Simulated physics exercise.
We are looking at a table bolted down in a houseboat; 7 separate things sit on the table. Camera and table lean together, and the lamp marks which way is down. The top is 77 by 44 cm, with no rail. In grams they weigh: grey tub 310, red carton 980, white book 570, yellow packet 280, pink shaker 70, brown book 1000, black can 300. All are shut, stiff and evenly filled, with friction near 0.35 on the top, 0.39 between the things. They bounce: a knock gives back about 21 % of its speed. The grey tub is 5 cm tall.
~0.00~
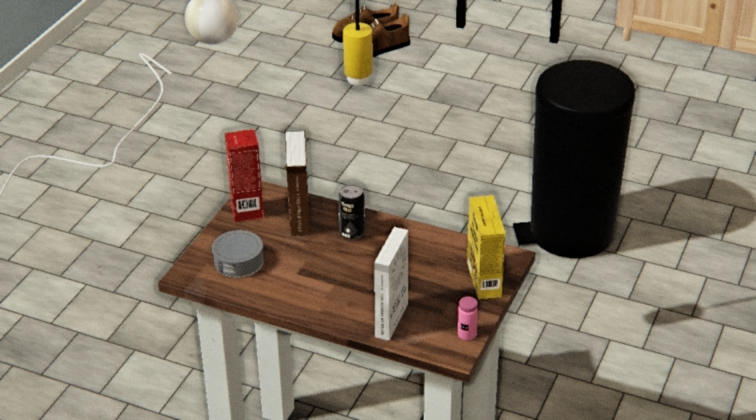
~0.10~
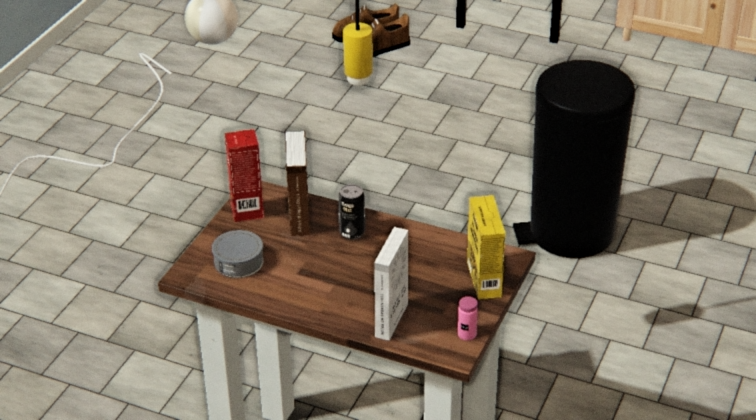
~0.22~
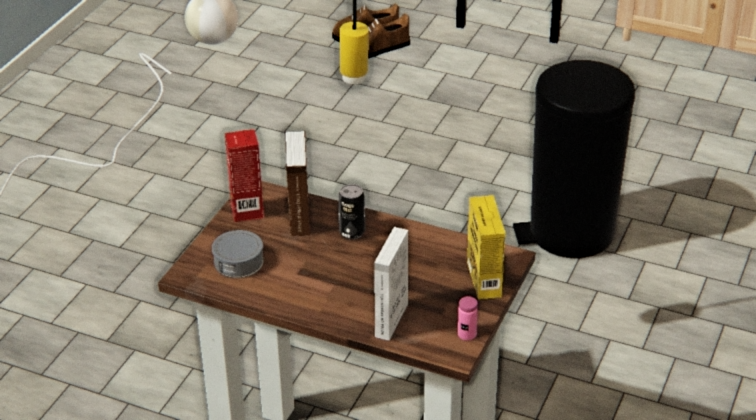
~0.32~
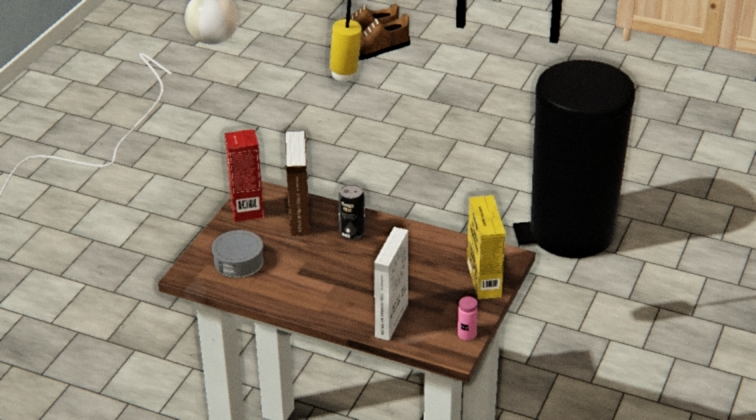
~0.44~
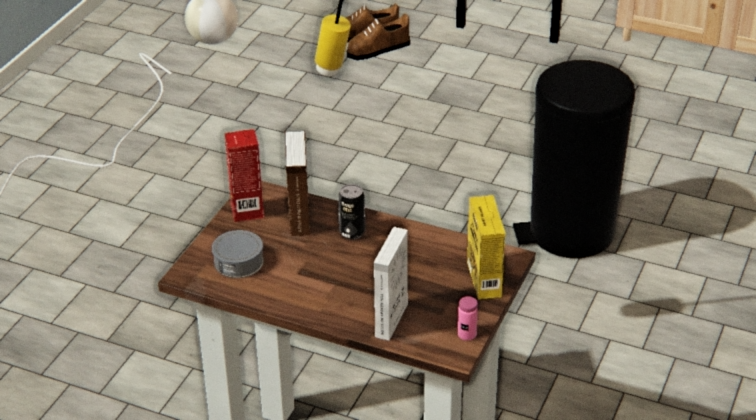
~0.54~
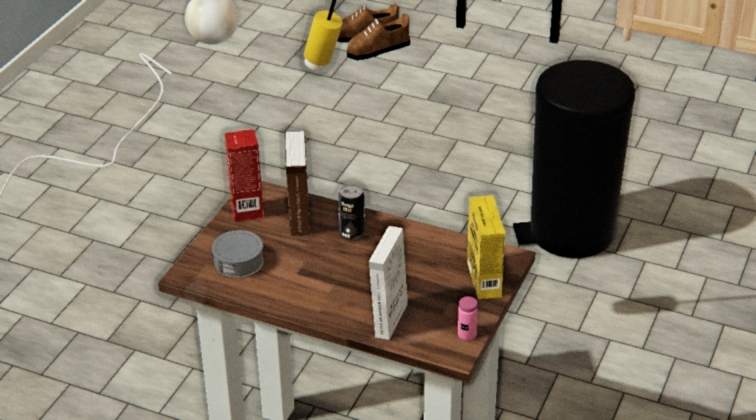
A table holds items while a yellow cylinder swings left, then a white book tilts slightly.
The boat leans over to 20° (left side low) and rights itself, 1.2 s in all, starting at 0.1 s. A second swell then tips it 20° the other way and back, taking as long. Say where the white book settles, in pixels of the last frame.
Resting place of the white book: (291, 290).
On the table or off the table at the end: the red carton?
The red carton ends off the table.
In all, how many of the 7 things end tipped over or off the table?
In all, 3.
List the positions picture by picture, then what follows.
In the first frame, boat level; white book (392, 284); grey tub (238, 254).
In the second frame, boat level; yellow packet (486, 247); pink shaker (468, 318).
In the third frame, heel 2°, left side down; brown book (298, 183); black can (352, 212).
In the fourth frame, heel 6°, left side down; grey tub (238, 254); red carton (245, 176).
In the fifth frame, heel 12°, left side down; yellow packet (486, 247); pink shaker (468, 318).
In the sixth frame, heel 17°, left side down; white book (389, 283) tipped 3° from how it sat; brown book (298, 183).
After 0.84 s, heel 17°, left side down; white book on its side near (328, 300); brown book tipped 18° from how it sat.
After 1.14 s, heel 3°, left side down; red carton now off the table; white book on its side near (291, 290); brown book tipped 60° from how it sat.
After 1.34 s, boat level; white book on its side near (291, 290); brown book on its side.
After 1.64 s, heel 12°, right side down; white book on its side near (291, 290); brown book on its side.
At rest (3.0 s), off the table, red carton; tipped over on the table, white book and brown book; the other 4 in place, give or take 5 cm. Seen from the same camera at the end, white book near (291, 290).
